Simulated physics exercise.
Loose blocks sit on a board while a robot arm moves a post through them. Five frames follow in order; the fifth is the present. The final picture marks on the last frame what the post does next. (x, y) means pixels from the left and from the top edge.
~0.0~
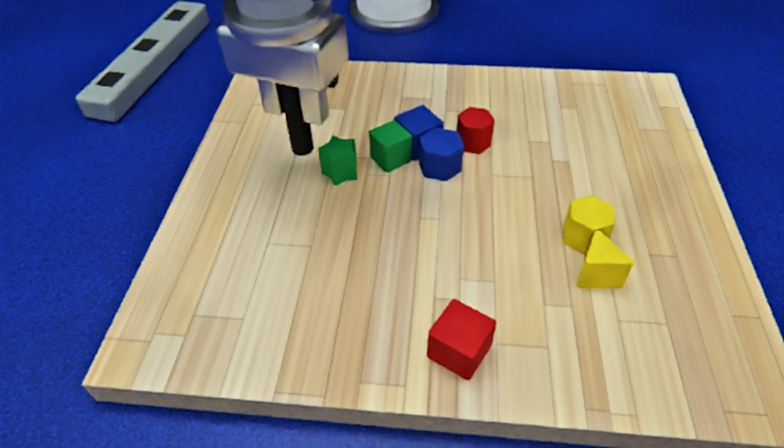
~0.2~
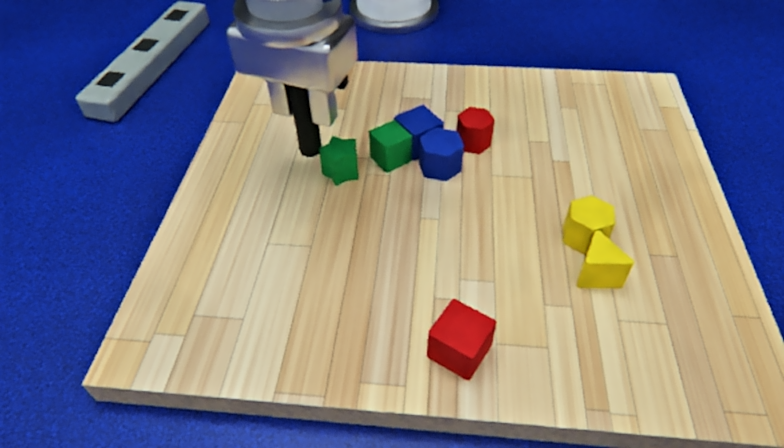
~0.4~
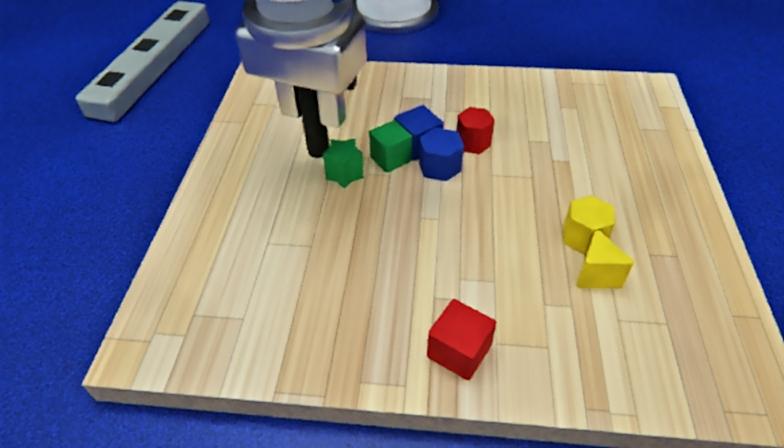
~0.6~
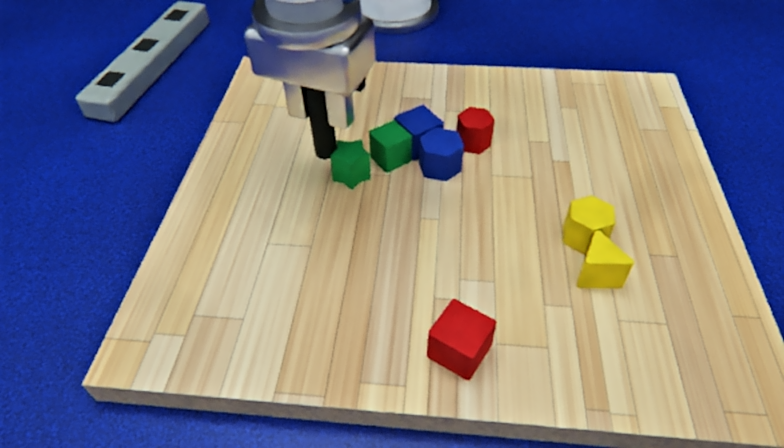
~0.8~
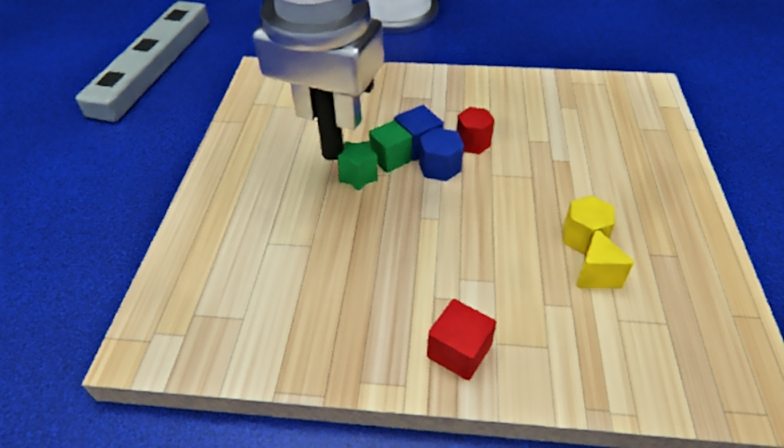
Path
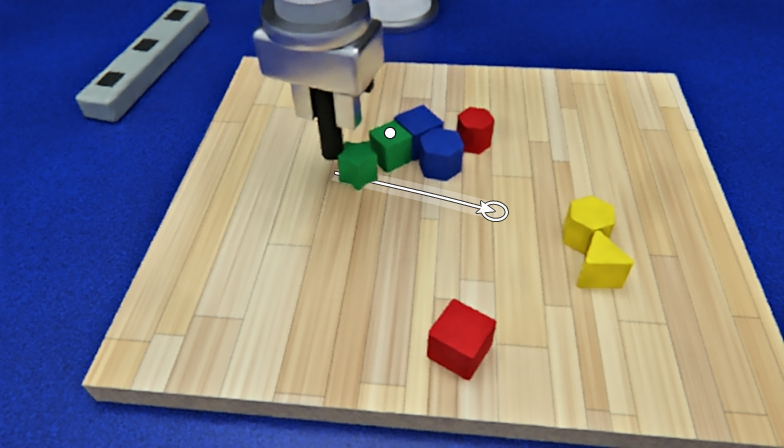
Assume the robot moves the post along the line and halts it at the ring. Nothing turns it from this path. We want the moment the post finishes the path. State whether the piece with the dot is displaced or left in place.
Shifted out of place.
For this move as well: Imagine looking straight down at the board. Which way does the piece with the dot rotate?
Prediction: Counterclockwise.
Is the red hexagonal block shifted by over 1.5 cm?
No
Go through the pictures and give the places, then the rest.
Lower end of the post (303, 149), tops of blocks, green star-shaped block (338, 147), green square block (390, 133), blue square block (419, 119), blue hexagonal block (442, 141), red hexagonal block (476, 117), in the first picture.
Post (311, 150), blocks as before, in the second picture.
Post (319, 151), green star-shaped block (342, 149), in the third picture.
Post (326, 152), green star-shaped block (350, 150), in the fourth picture.
Post (333, 154), green star-shaped block (357, 151), green square block (390, 133), blue square block (419, 119), blue hexagonal block (442, 141), red hexagonal block (476, 117), in the fifth picture.
The drawn path runs from (336, 173) to (495, 211); the dot is on the green square block.
One third of the way, post (386, 165); green star-shaped block (411, 164); green square block (404, 136), turned 30° anticlockwise; blue square block (424, 115), turned 15° anticlockwise.
Two thirds of the way, post (441, 178); green star-shaped block (468, 176); green square block (404, 136), turned 30° anticlockwise; blue square block (424, 115), turned 15° anticlockwise.
At the end, post (498, 192); green star-shaped block (527, 190); green square block (404, 136), turned 30° anticlockwise; blue square block (424, 115), turned 15° anticlockwise; blue hexagonal block not moved; red hexagonal block not moved.
